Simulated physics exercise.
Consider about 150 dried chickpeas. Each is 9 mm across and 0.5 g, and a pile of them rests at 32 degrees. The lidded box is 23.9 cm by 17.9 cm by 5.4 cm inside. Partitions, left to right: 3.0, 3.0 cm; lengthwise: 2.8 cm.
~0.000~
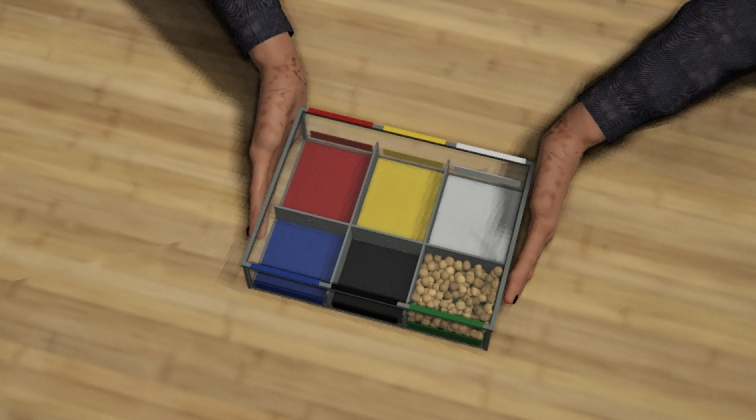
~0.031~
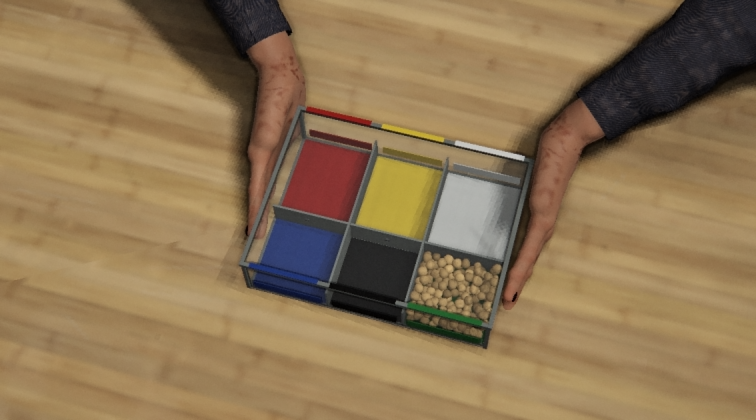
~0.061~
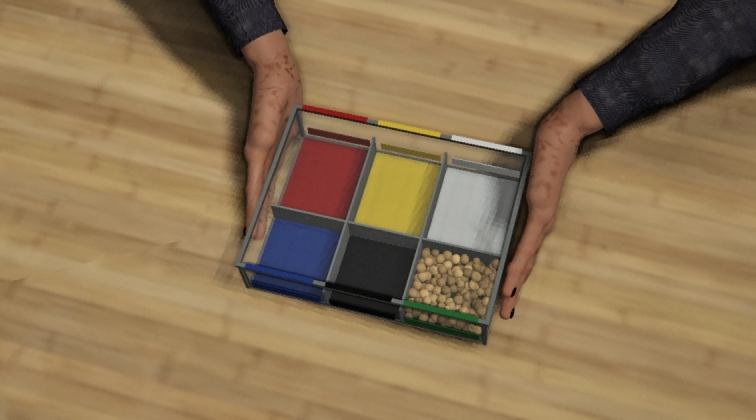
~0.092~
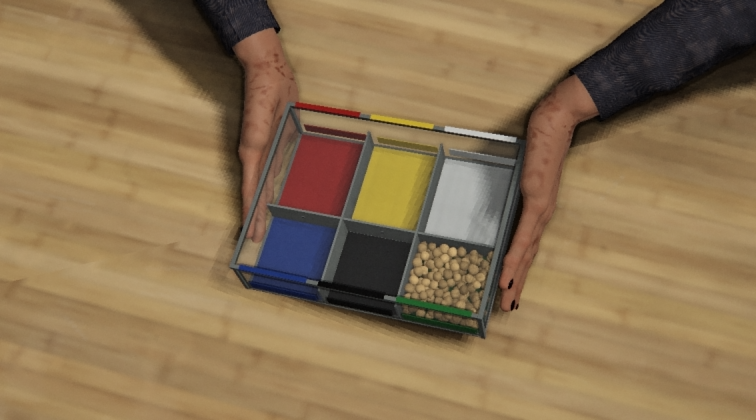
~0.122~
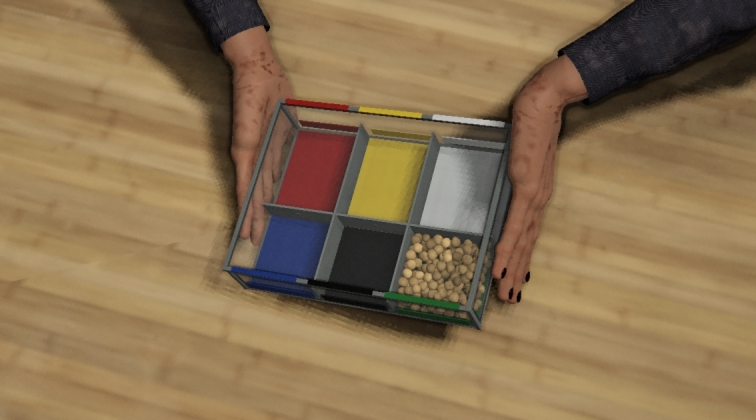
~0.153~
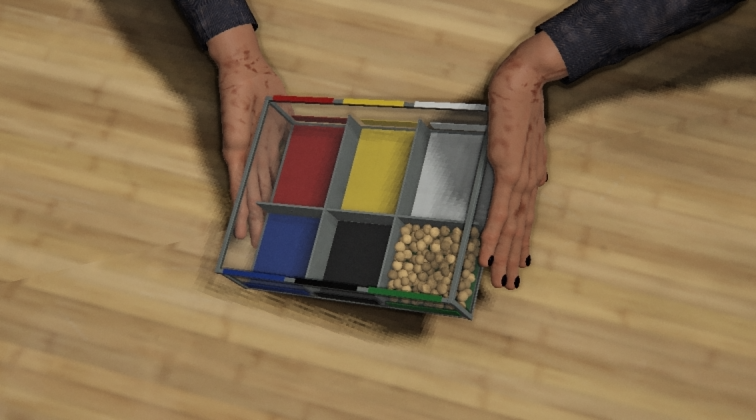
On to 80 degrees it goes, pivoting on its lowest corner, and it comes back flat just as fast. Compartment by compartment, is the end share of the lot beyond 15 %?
As I see it, red compartment: Does not clear the bar, blue compartment: Clears the bar, green compartment: Clears the bar, yellow compartment: Does not clear the bar, white compartment: Does not clear the bar, black compartment: Clears the bar.
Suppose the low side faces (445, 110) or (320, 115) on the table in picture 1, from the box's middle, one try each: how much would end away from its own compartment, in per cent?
The share comes to about 75 in a hundred, then about 75 in a hundred.
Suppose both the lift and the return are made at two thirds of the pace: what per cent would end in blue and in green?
Per cent - blue: 25; green: 50.
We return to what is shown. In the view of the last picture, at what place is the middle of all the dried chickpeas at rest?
I'd put it at about (402, 304).
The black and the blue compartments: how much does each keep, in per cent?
Black at 25 and blue at 25, in per cent.
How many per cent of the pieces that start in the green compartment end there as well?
Share retained: Approx. 50 %.
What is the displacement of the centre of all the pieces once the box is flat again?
It shifts by roughly 7.5 cm.
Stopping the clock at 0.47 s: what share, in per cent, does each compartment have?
Red = 0, blue = 0, green = 80, yellow = 0, white = 0, black = 20 (per cent).
Then, at 0.47 s, tilt 78 degrees; green 80 %, black 20 %.
Then, at 0.69 s, tilt 29 degrees; blue 25 %, green 50 %, black 25 %.
Then, at 1.01 s, tilt 0 degrees; blue 25 %, green 50 %, black 25 %.
At rest (1.3 s), red 0 %, blue 25 %, green 50 %, yellow 0 %, white 0 %, black 25 %.
